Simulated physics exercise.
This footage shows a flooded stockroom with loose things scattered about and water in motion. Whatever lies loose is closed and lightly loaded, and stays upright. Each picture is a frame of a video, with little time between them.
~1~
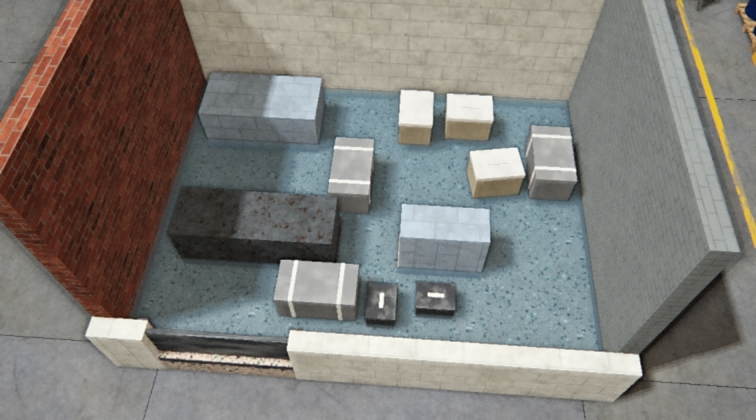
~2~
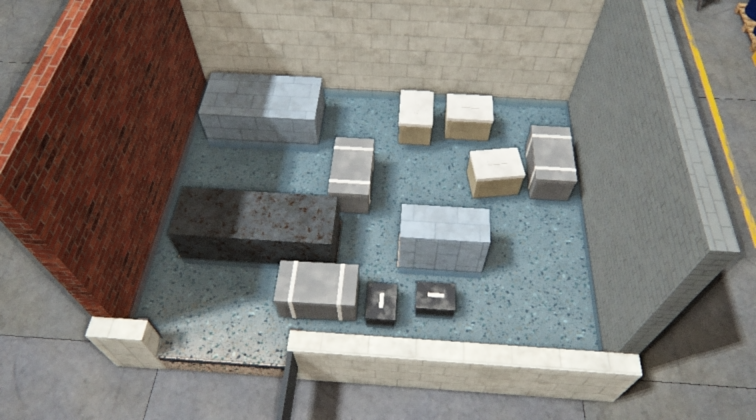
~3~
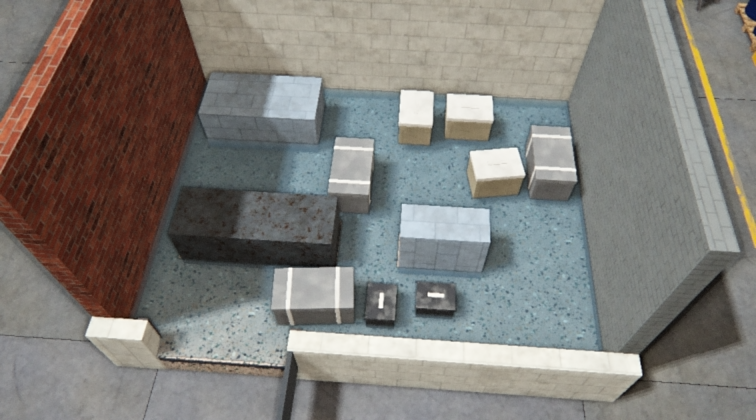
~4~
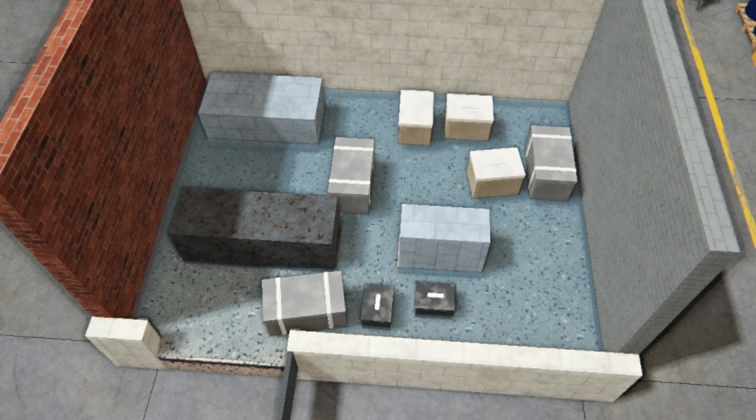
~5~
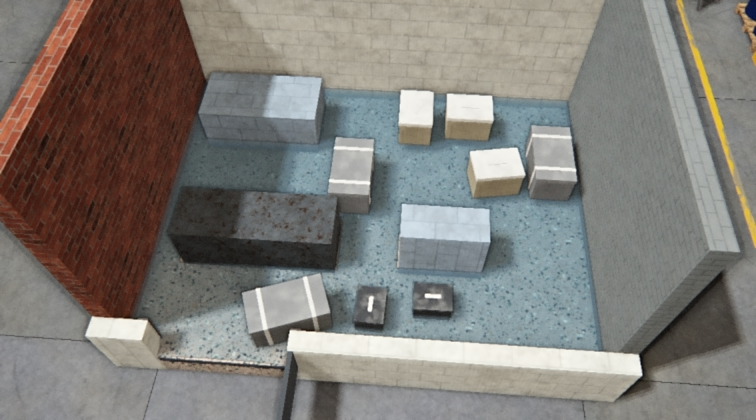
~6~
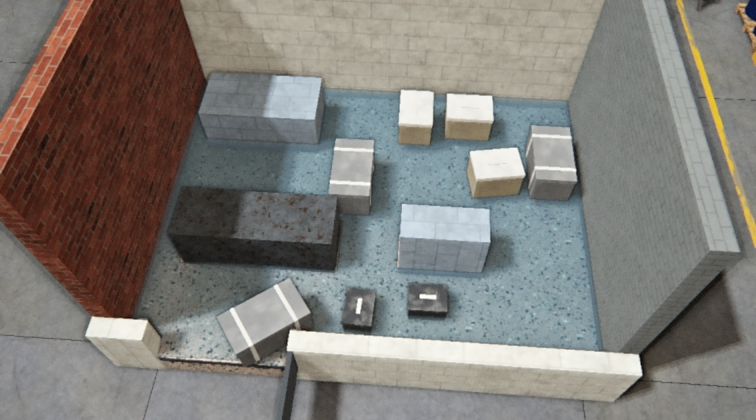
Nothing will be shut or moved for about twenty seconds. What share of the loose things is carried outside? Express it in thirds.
In the middle third.
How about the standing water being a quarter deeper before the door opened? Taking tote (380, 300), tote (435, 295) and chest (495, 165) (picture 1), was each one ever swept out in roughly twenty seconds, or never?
In turn: Carried outside, through, kept in.
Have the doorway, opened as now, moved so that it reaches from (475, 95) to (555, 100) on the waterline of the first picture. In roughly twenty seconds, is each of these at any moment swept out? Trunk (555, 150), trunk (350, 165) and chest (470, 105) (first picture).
The three give escape, escape and escape, in that order.
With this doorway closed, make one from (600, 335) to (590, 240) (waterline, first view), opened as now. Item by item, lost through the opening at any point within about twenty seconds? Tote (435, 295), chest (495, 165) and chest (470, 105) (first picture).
First flushed away, then flushed away, then flushed away.
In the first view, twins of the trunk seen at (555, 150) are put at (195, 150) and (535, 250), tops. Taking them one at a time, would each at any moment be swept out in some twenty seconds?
Remains, escapes.
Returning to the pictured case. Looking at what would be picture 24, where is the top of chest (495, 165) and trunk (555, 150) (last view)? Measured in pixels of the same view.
My guess is close to (493, 192), then close to (554, 179).
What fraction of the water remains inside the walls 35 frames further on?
I'd put it close to 56 percent.
A moment on, 1 of 8 are out; 7 afloat.
Next, 3 of 8 are out; 5 afloat.
Later, 3 of 8 are out; 5 afloat.
In the end, 3 of 8 are out; 5 afloat.
